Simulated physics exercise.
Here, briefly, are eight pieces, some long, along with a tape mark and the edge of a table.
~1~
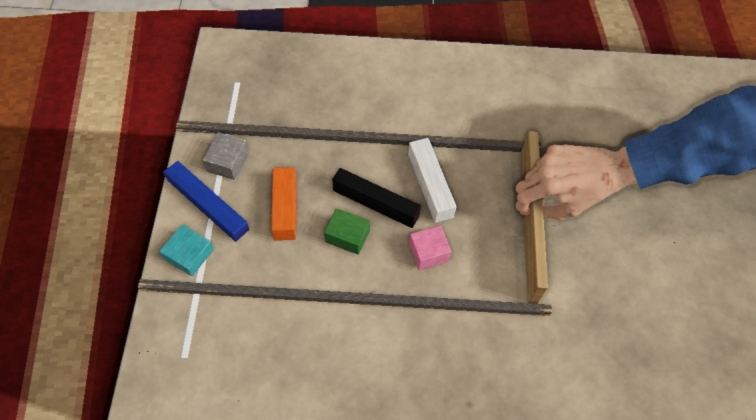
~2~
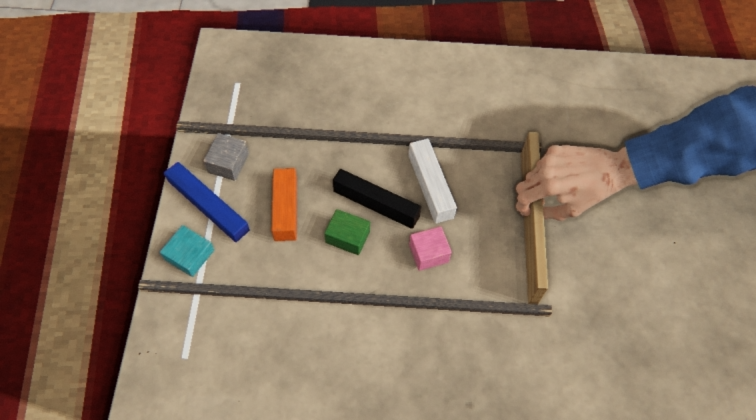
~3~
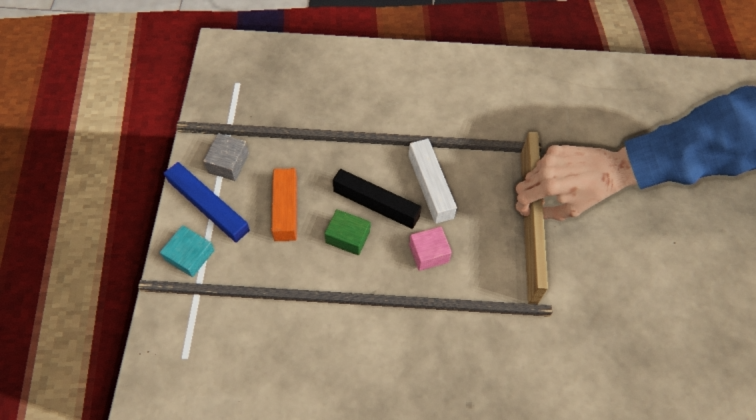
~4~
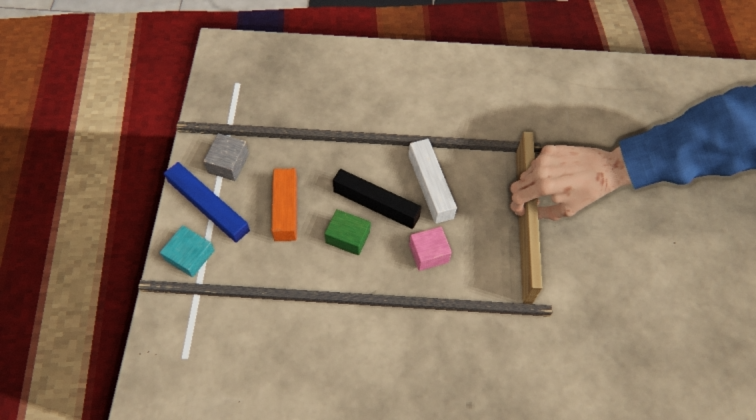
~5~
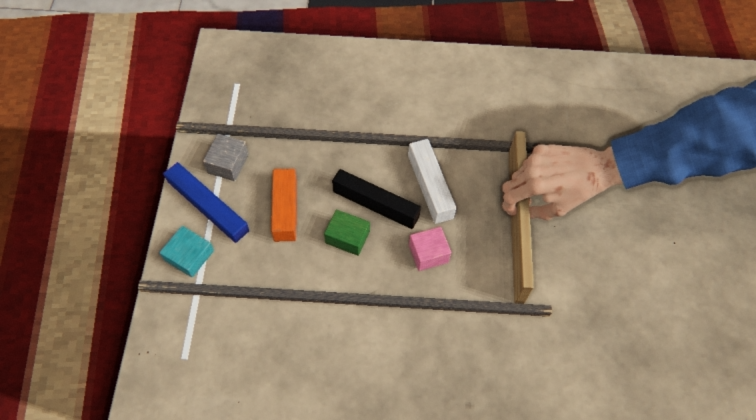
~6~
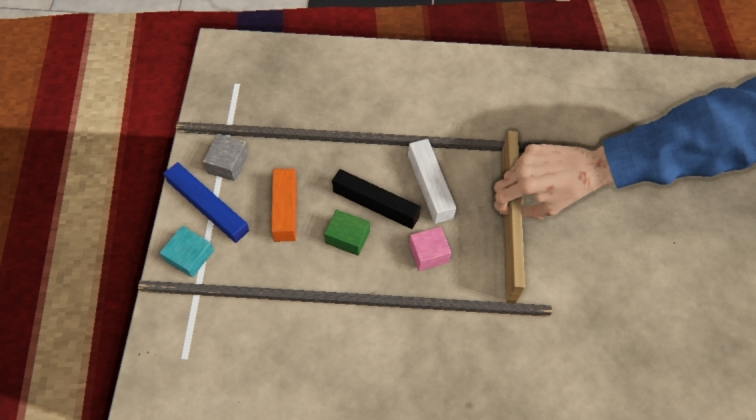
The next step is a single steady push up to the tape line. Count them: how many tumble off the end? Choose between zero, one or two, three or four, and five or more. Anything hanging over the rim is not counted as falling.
The count is three or four.
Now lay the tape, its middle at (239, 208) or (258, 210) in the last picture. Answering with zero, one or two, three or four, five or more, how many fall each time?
In turn: 1 or 2; one or two.
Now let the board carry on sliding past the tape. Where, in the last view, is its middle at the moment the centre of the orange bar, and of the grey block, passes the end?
The middle would be close to (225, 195) and then close to (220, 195).
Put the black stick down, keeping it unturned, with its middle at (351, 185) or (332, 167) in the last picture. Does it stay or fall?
Going place by place: Safe on top, then safe on top.
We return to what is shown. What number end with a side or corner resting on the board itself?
Looks like 2 of them, all told.
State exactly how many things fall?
It comes to 3.
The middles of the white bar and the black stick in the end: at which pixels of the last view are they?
Final positions: Near (209, 166); near (189, 170).
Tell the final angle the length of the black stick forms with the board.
Angle: Close to 0 degrees.
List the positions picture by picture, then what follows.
Turquoise block (187, 250); blue stick (206, 201); grey block (226, 156); board (533, 215); tape (214, 206), in the first frame.
Blue stick (206, 201); board (533, 215), in the second frame.
Grey block (227, 157); white bar (432, 181), in the third frame.
Turquoise block (188, 251); pink block (430, 249), in the fourth frame.
Blue stick (206, 202); black stick (376, 199), in the fifth frame.
Turquoise block (187, 252); blue stick (206, 202); grey block (226, 158); board (512, 214); tape (214, 207), in the sixth frame.
Soon after, none off yet; turquoise block at rest near (187, 252); blue stick at rest near (206, 202); grey block at rest near (226, 158).
Then, none off yet; turquoise block at rest near (187, 252); blue stick moving near (199, 200); grey block at rest near (226, 158).
Further on, one off so far; turquoise block moving near (178, 258); blue stick on its side near (155, 200); grey block moved about its own width near (206, 151).
At rest, the number that fall off is three or four; fallen, orange bar, grey block and blue stick.
